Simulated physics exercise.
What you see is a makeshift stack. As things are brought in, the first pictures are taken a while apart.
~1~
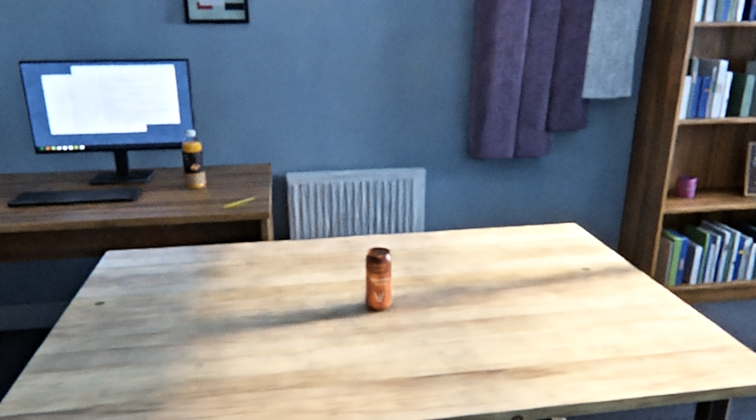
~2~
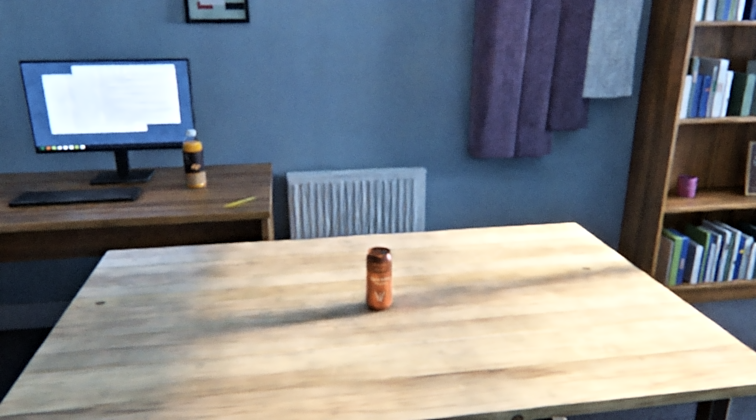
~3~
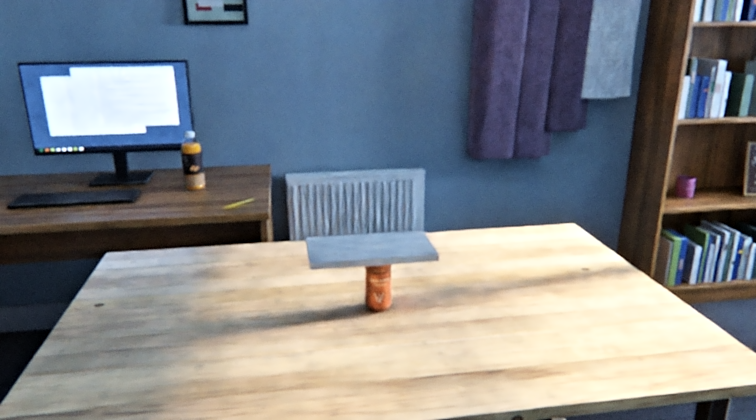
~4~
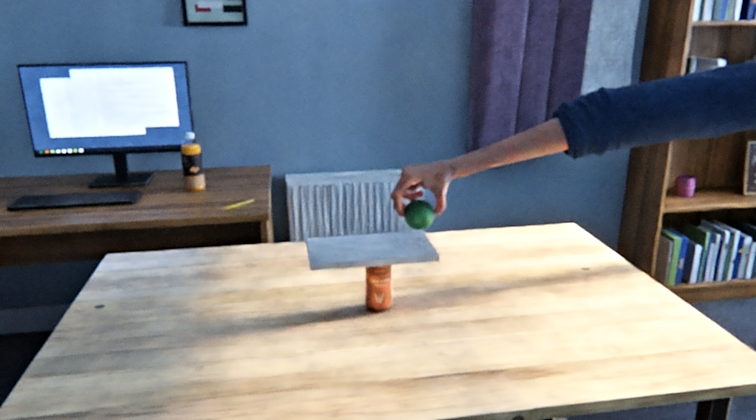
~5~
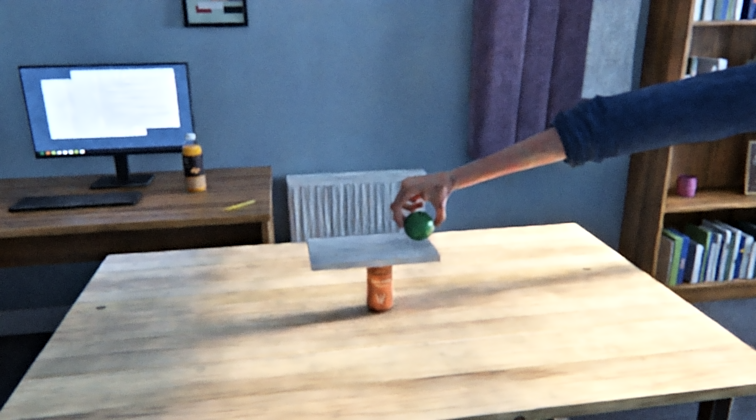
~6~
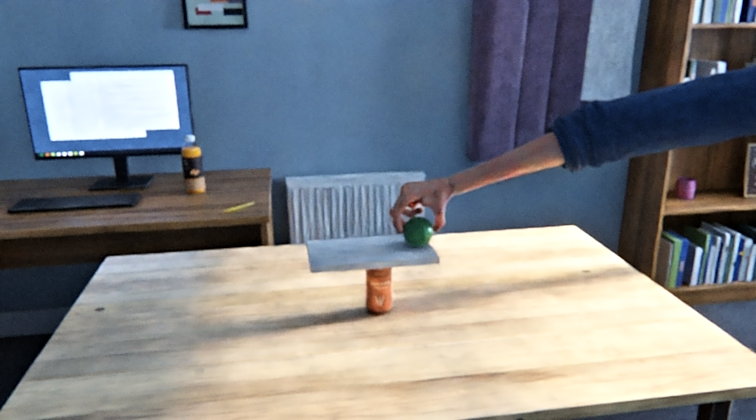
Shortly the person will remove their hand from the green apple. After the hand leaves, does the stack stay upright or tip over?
It stands.
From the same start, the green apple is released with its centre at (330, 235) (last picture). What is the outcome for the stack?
What happens next is that it goes down.
Then, 0.30 s on from there, no change.
Then, 0.70 s on from there, green apple resting near (418, 232).
In the end, all 3 unmoved. At the end, from the last picture's camera, green apple near (418, 232). The stack holds.
